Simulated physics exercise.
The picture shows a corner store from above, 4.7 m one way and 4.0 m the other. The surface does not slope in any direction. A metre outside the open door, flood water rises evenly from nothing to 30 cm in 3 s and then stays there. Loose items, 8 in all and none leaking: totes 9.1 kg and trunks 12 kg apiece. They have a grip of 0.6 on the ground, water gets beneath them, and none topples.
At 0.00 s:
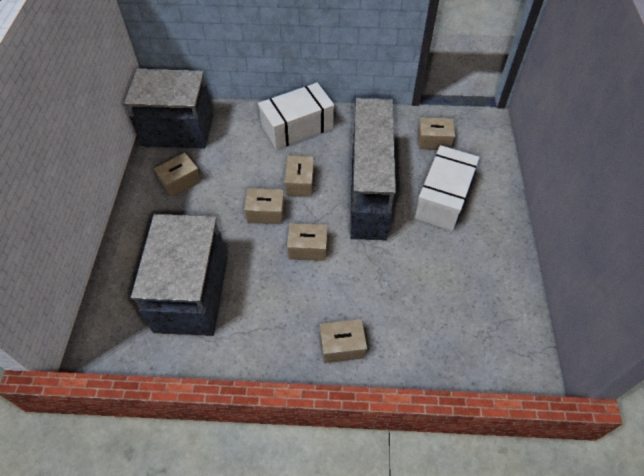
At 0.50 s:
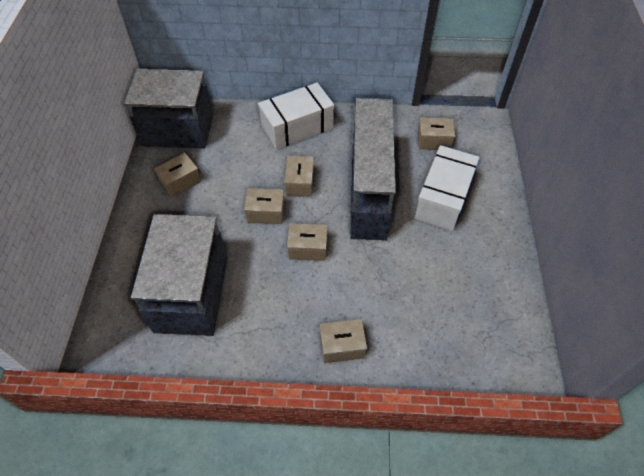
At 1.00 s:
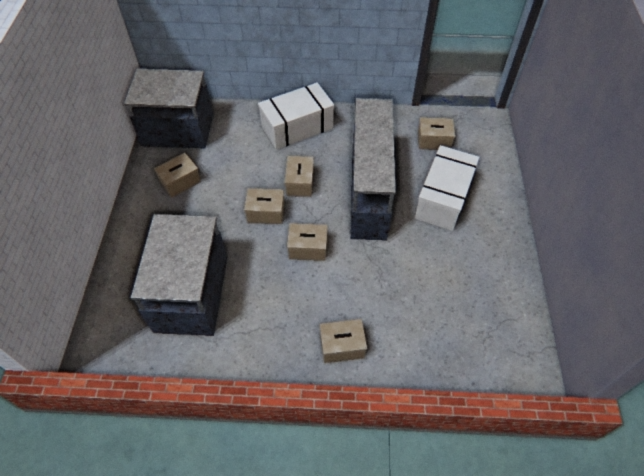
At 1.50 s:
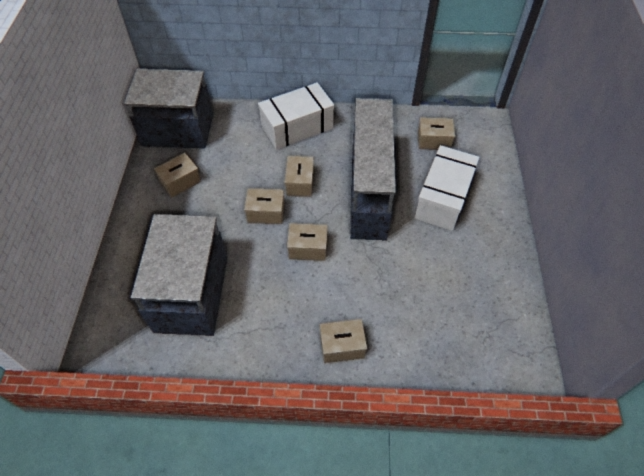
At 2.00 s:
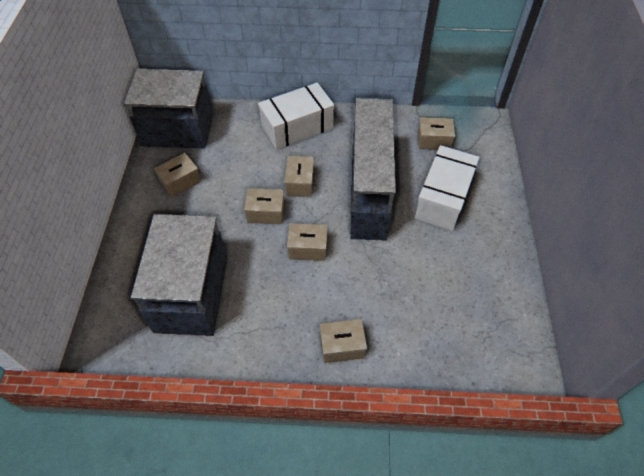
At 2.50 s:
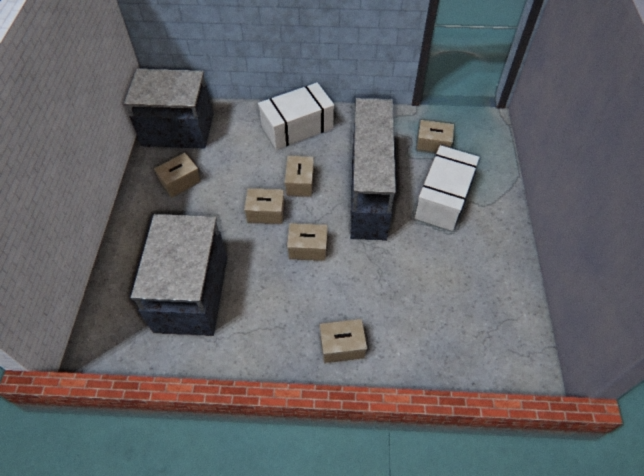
In a small walled store seen from above, greenish water spread across the ground outside, then crept through the open doorway at the upper right and around the nearest box, which barely shifted.
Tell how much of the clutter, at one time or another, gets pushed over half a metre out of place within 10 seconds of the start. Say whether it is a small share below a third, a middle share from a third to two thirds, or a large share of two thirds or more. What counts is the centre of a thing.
A middle share, from a third to two thirds.
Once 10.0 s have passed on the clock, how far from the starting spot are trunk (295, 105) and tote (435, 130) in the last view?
20 cm, 350 cm.
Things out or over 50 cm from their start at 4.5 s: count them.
By that point, 2.
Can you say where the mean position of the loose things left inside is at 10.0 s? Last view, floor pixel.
Near (254, 183).
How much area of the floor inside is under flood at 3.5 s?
Flooded: Near 4.5 m2.
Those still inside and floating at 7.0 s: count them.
Count: 1.
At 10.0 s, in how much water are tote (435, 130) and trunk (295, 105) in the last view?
Close to 13 and 6 centimetres.
After 3.5 s 1 of 8 are over 50 cm from their spots; 0 afloat.
After 4.5 s 2 of 8 are over 50 cm from their spots; 1 afloat.
After 7.0 s 3 of 8 are over 50 cm from their spots; 1 afloat.
After 10.0 s 4 of 8 are over 50 cm from their spots, and 4 have been at some point; 6 afloat.
